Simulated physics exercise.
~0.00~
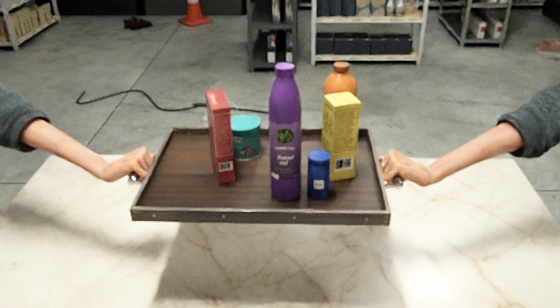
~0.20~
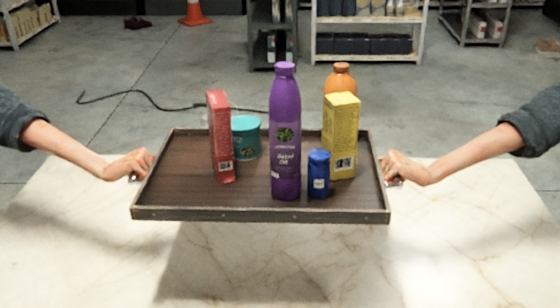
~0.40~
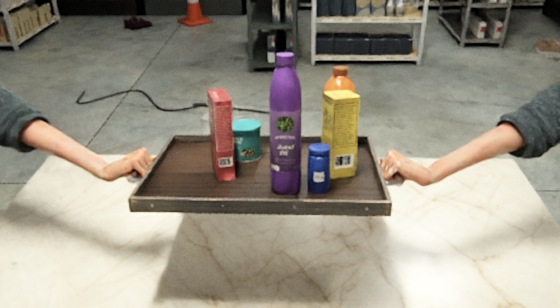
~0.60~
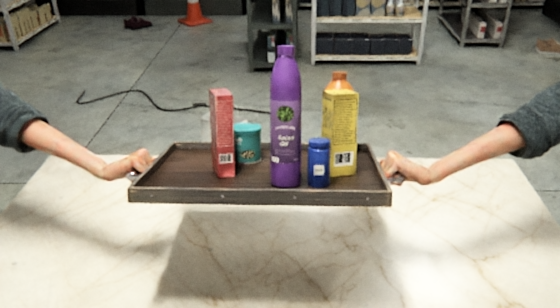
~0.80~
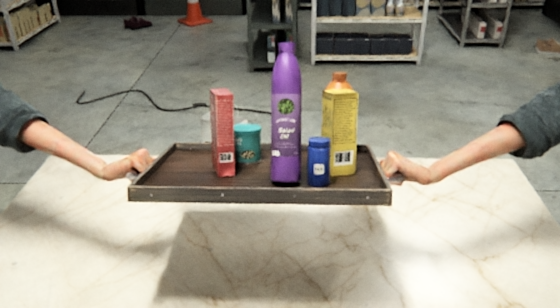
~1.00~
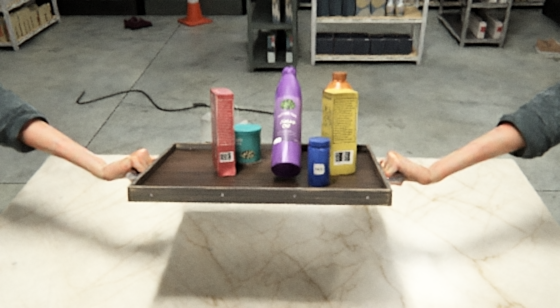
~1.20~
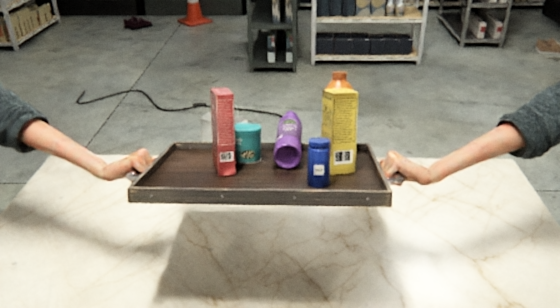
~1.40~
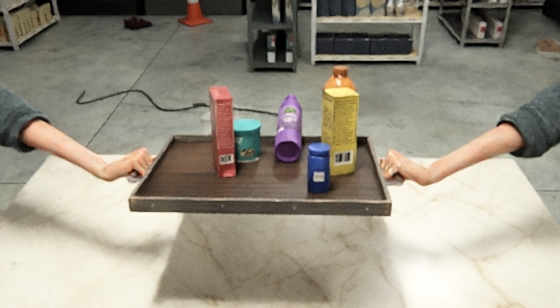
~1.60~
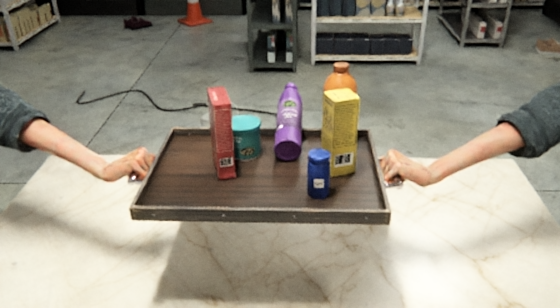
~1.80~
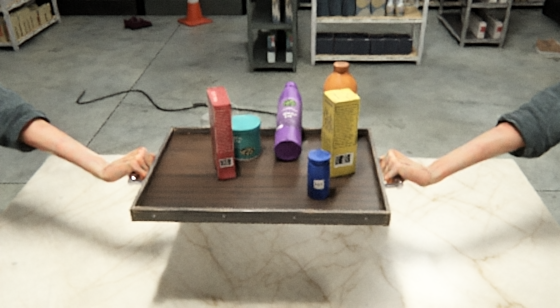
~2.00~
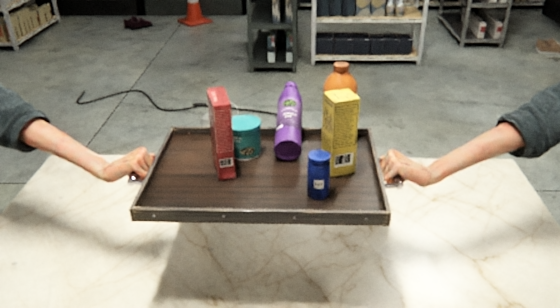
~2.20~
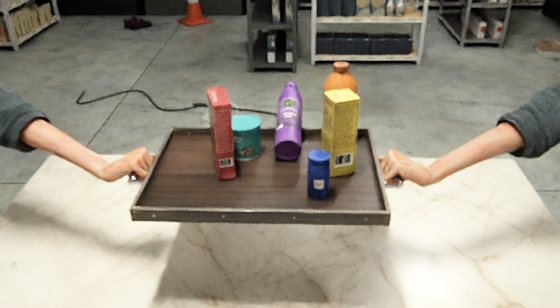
In a workshop with shelves behind, two hands held a tray of bottles and packages over a marble table and tipped its far edge down; the tall purple bottle toppled backward, and once the tray was levelled it lay there among the others, still standing.
